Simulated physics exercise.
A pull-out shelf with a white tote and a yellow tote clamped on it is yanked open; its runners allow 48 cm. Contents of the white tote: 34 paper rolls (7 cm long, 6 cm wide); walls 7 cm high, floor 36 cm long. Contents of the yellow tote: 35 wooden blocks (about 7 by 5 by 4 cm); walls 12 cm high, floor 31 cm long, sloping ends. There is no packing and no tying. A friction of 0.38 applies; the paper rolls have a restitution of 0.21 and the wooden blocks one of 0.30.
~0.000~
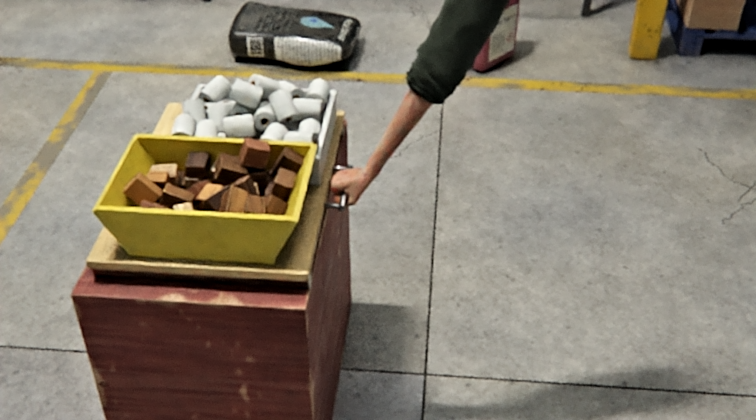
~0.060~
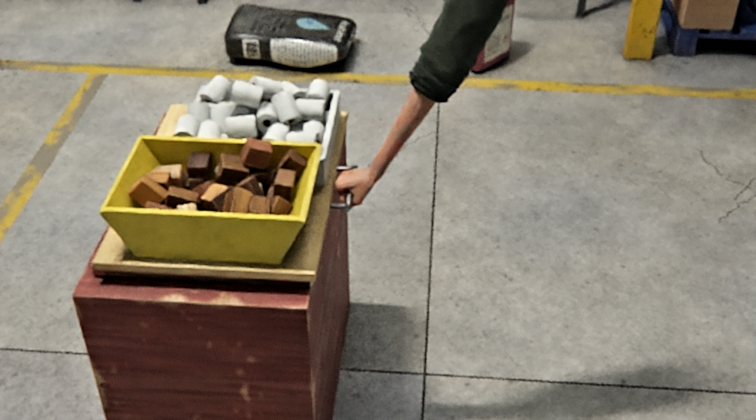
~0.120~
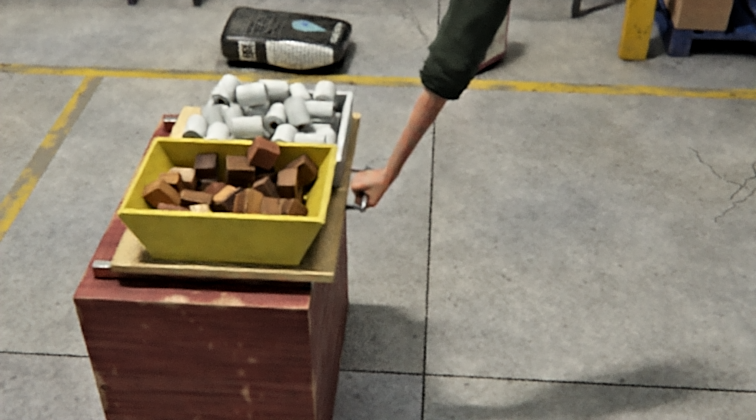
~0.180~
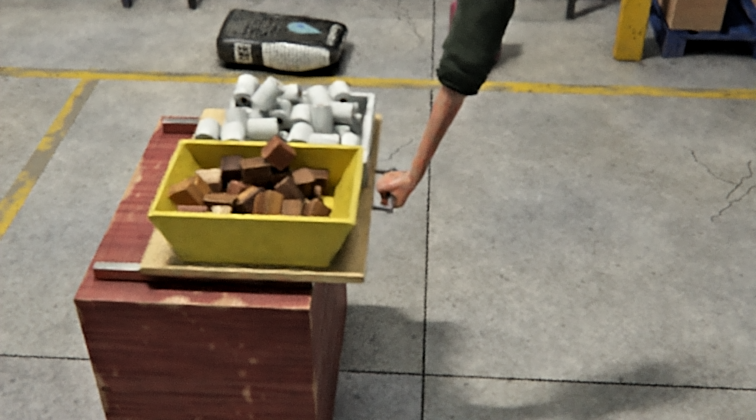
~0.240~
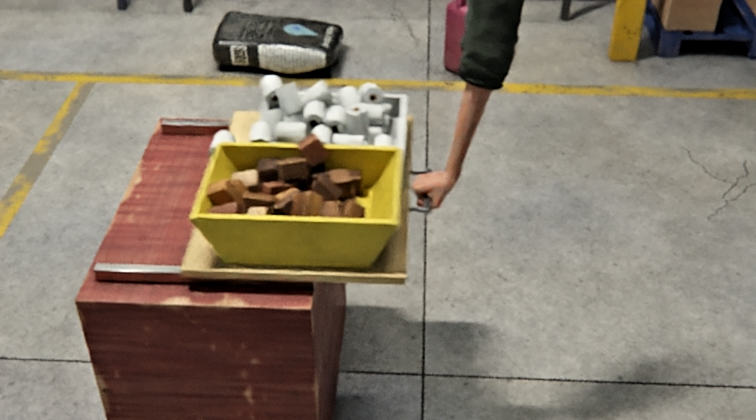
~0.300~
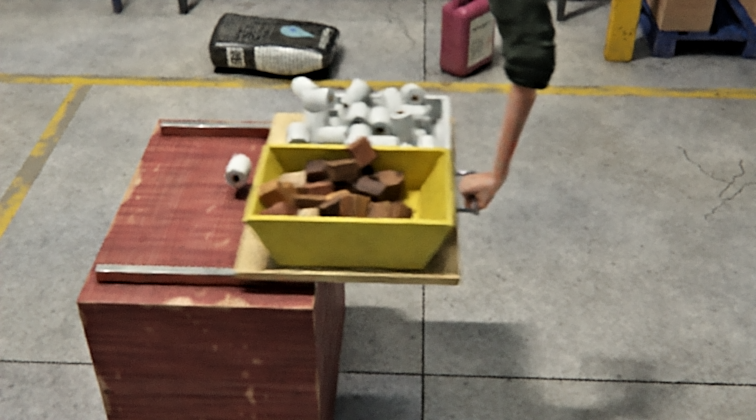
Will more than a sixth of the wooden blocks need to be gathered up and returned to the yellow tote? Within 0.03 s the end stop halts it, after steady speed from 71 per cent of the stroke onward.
No.
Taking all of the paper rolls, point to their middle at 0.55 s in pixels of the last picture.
Their middle is at about (443, 144).
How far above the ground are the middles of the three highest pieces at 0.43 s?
Height, averaged: Around 92 cm.
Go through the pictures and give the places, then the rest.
In the first picture (places track the rim corner closest to us here, unless another is named; the camera moves round a little), yellow tote (292, 218); white tote (by its farthest rim corner) (203, 85); 0 cm pulled; all still inside.
In the second picture, yellow tote (300, 218); white tote (206, 86); 1 cm pulled.
In the third picture, yellow tote (319, 219); white tote (219, 88); 5 cm pulled.
In the fourth picture, yellow tote (350, 221); white tote (241, 91); 12 cm pulled; 1 out, the lowest roll at (208, 135).
In the fifth picture, yellow tote (393, 222); white tote (273, 93); 21 cm pulled; 1 out, the lowest roll at (222, 148).
In the sixth picture, yellow tote (448, 222); white tote (314, 94); 33 cm pulled; 1 out, the lowest roll at (238, 171).
After 0.35 s, the shelf hits its stop.
After 0.43 s, the white tote is down by 4 of 34 and the yellow tote has all 35.
After 0.55 s, the white tote is down by 7 of 34 and the yellow tote is down by 1 of 35.
After 0.77 s, the white tote is down by 9 of 34 and the yellow tote is down by 2 of 35.
Final count (at 1.21 s), the white tote is down by 10 of 34 and the yellow tote is down by 2 of 35. Asked share, 2 of 35, 6 per cent.
